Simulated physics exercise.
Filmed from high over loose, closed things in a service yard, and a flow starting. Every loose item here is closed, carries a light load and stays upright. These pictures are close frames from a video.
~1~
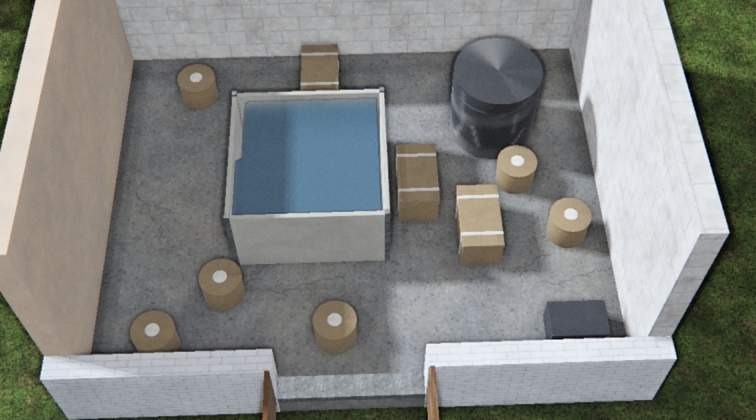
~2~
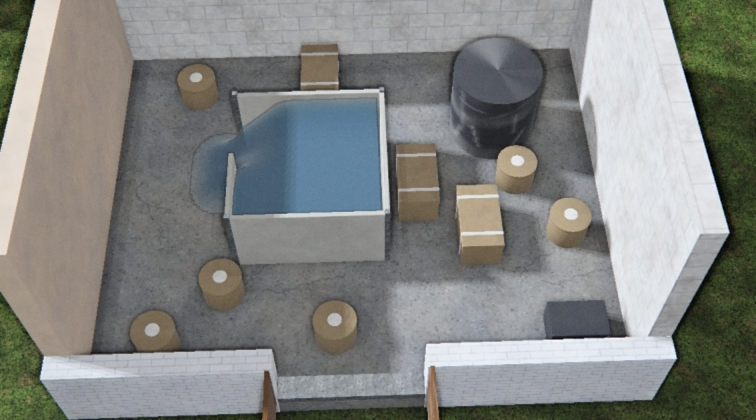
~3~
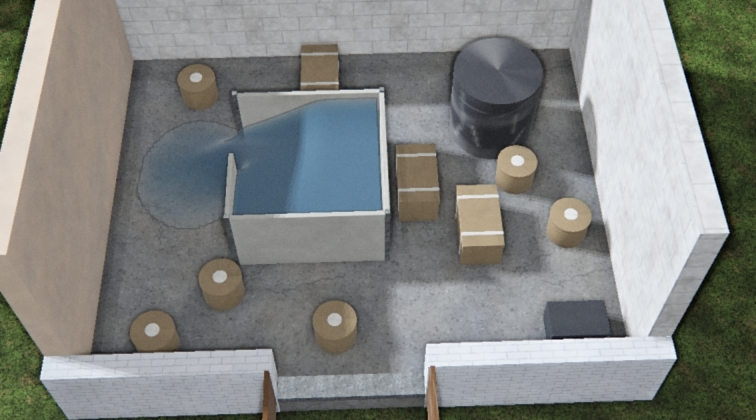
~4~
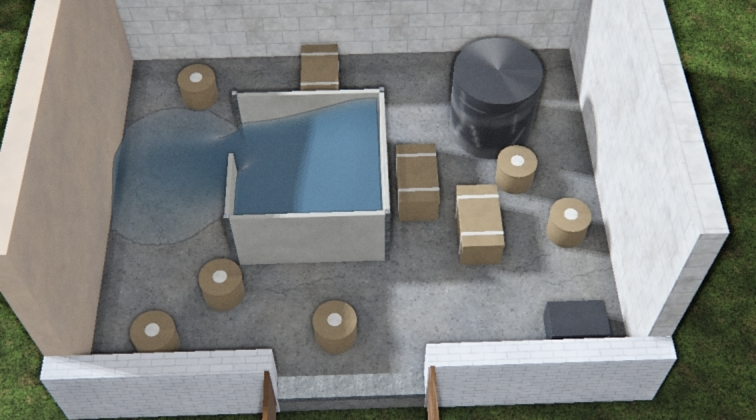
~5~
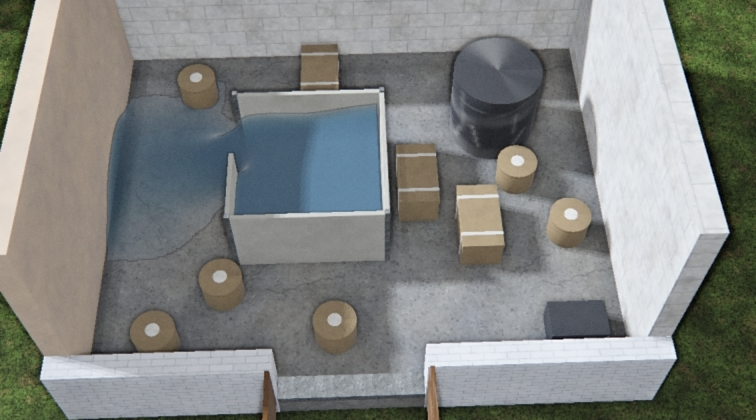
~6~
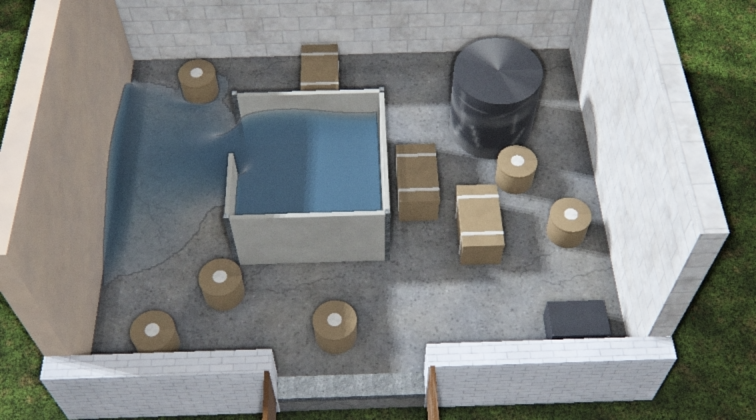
Water pouring from the left side of a square tank, spreading across a walled yard to the left wall among mostly still containers.
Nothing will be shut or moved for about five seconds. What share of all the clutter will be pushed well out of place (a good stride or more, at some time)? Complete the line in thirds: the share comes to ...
The share comes to between one and two thirds.
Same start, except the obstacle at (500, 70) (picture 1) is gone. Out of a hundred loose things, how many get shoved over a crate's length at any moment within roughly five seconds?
60 in a hundred.
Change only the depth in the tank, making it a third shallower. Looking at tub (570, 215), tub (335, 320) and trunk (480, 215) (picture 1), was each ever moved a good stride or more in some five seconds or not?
First one missed the mark, second one cleared the mark, third one missed the mark.
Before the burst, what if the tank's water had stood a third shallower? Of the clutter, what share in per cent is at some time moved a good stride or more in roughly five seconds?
Some 50 per cent.
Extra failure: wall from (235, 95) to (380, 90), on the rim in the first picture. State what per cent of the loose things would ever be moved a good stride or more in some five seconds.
Roughly 100 %.
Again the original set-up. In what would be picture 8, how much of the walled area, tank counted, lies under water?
Near 25 %.
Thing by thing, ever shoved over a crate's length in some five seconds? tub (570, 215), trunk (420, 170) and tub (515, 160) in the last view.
In the order given: Fell short, fell short, fell short.
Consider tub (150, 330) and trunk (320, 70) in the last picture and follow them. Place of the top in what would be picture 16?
Approximately (244, 328), and approximately (372, 74).
A moment on, 0 of 10 are well off their spots; 0 afloat.
Next, 3 of 10 are well off their spots; 2 afloat.
Later, 5 of 10 are well off their spots; 4 afloat.
In the end, 6 of 10 are well off their spots, and 6 have been at some point; 10 afloat.
